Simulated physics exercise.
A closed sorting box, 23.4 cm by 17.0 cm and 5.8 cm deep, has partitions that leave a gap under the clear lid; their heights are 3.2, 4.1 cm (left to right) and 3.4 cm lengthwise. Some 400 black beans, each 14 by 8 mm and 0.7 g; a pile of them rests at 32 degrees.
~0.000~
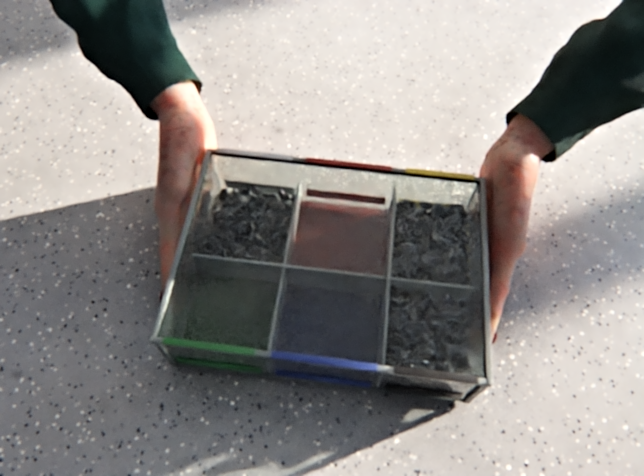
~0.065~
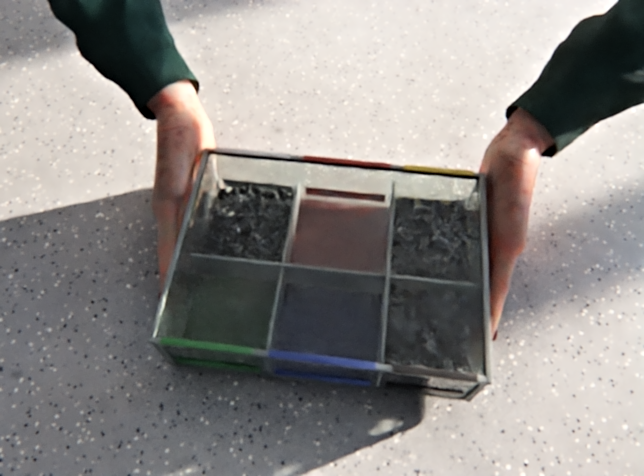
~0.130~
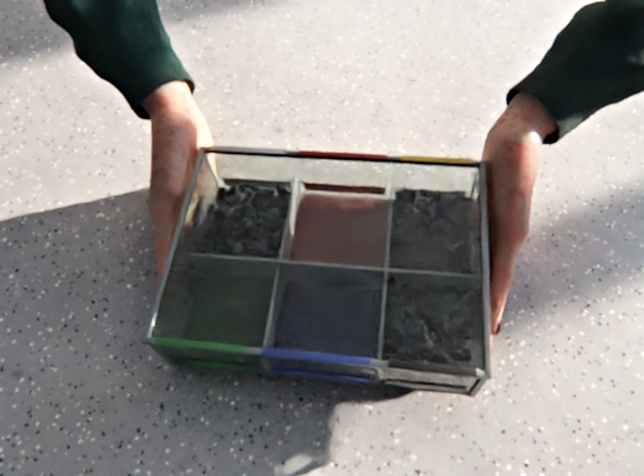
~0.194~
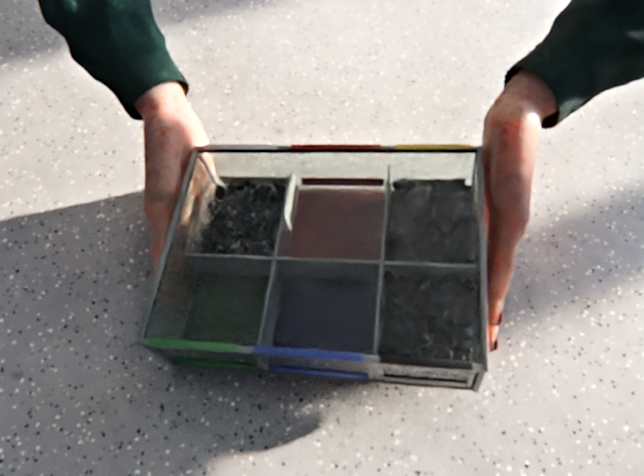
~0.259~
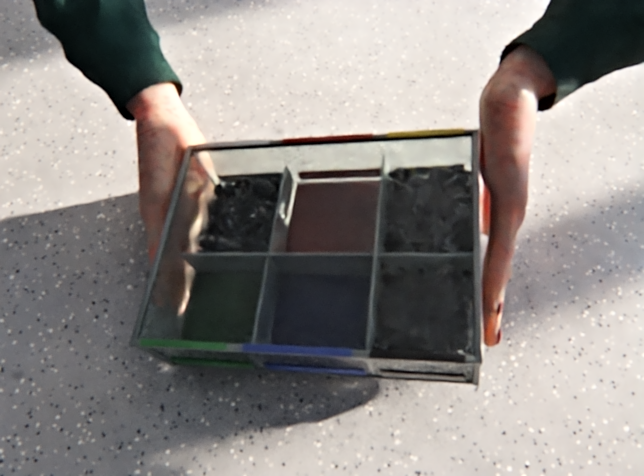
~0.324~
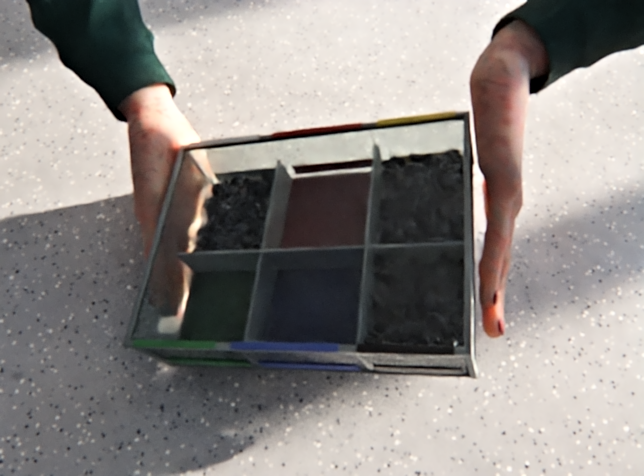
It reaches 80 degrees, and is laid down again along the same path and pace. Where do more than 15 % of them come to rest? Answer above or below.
Red compartment: Below; blue compartment: Below; green compartment: Below; yellow compartment: Above; white compartment: Above; black compartment: Above.
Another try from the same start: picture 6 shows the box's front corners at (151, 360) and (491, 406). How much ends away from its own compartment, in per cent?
In that case some 30 per cent.
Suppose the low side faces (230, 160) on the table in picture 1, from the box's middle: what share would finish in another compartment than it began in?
Some 20 per cent.
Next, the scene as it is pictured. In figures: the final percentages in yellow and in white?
Yellow 25, white 30.
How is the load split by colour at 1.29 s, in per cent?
Red 5; blue 5; green 0; yellow 35; white 25; black 35.
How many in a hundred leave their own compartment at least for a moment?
About 20 per cent.
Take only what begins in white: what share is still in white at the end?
Roughly 100 per cent.
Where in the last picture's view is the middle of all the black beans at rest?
Near (393, 280).
After 1.29 s, tilt 79 degrees; red 5 %, blue 5 %, yellow 35 %, white 25 %, black 35 %.
Then, at 1.93 s, tilt 34 degrees; red 5 %, green 10 %, yellow 25 %, white 30 %, black 30 %.
After 2.62 s, tilt 0 degrees; red 5 %, blue 5 %, green 10 %, yellow 25 %, white 30 %, black 30 %.
By 3.1 s all is still; red 5 %, blue 5 %, green 10 %, yellow 25 %, white 30 %, black 30 %.
